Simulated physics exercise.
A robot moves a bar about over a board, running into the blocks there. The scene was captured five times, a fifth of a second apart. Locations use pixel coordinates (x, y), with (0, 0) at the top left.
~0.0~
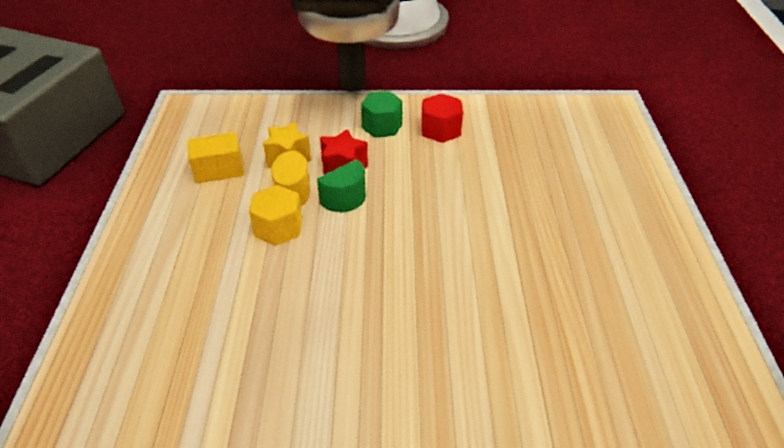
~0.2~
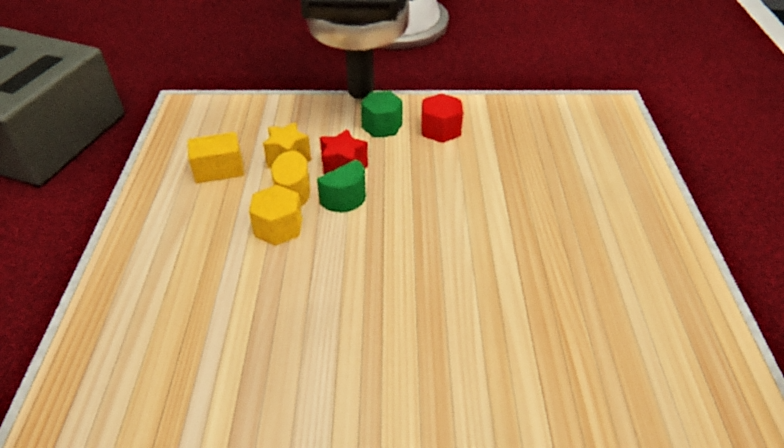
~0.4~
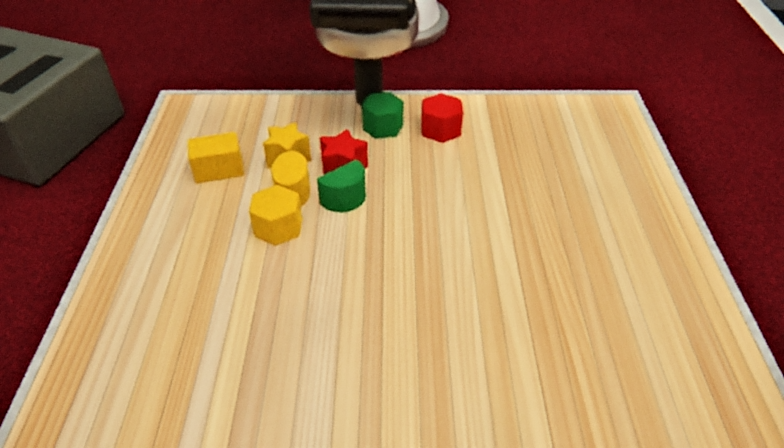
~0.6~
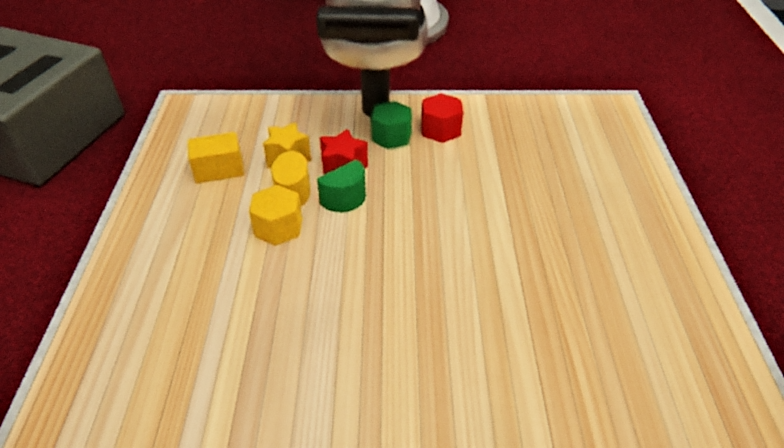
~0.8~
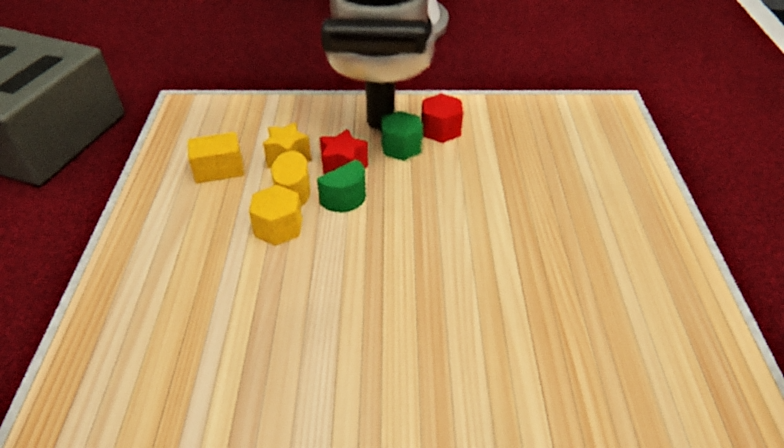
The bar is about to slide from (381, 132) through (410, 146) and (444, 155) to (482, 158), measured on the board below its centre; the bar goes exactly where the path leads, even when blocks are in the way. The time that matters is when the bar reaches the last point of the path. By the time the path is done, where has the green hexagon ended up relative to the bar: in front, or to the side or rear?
At that point it is off to one side or behind.
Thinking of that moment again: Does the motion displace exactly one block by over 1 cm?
Yes, that is how it ends up.
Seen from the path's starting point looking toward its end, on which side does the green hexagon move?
The green hexagon goes right.
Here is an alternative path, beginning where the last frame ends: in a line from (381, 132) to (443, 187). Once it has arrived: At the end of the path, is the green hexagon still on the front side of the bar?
Yes, it checks out.
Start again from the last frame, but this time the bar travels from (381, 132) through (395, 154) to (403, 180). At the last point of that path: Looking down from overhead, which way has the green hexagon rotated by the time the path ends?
From above, it turns counterclockwise.
On the path given first. One third of the way, bar (411, 137); green hexagon (430, 140), turned 15° clockwise.
Two thirds of the way, bar (445, 146); green hexagon (446, 152), turned 40° clockwise.
At the end, bar (484, 149); green hexagon (447, 153), turned 45° clockwise; red hexagon in place.
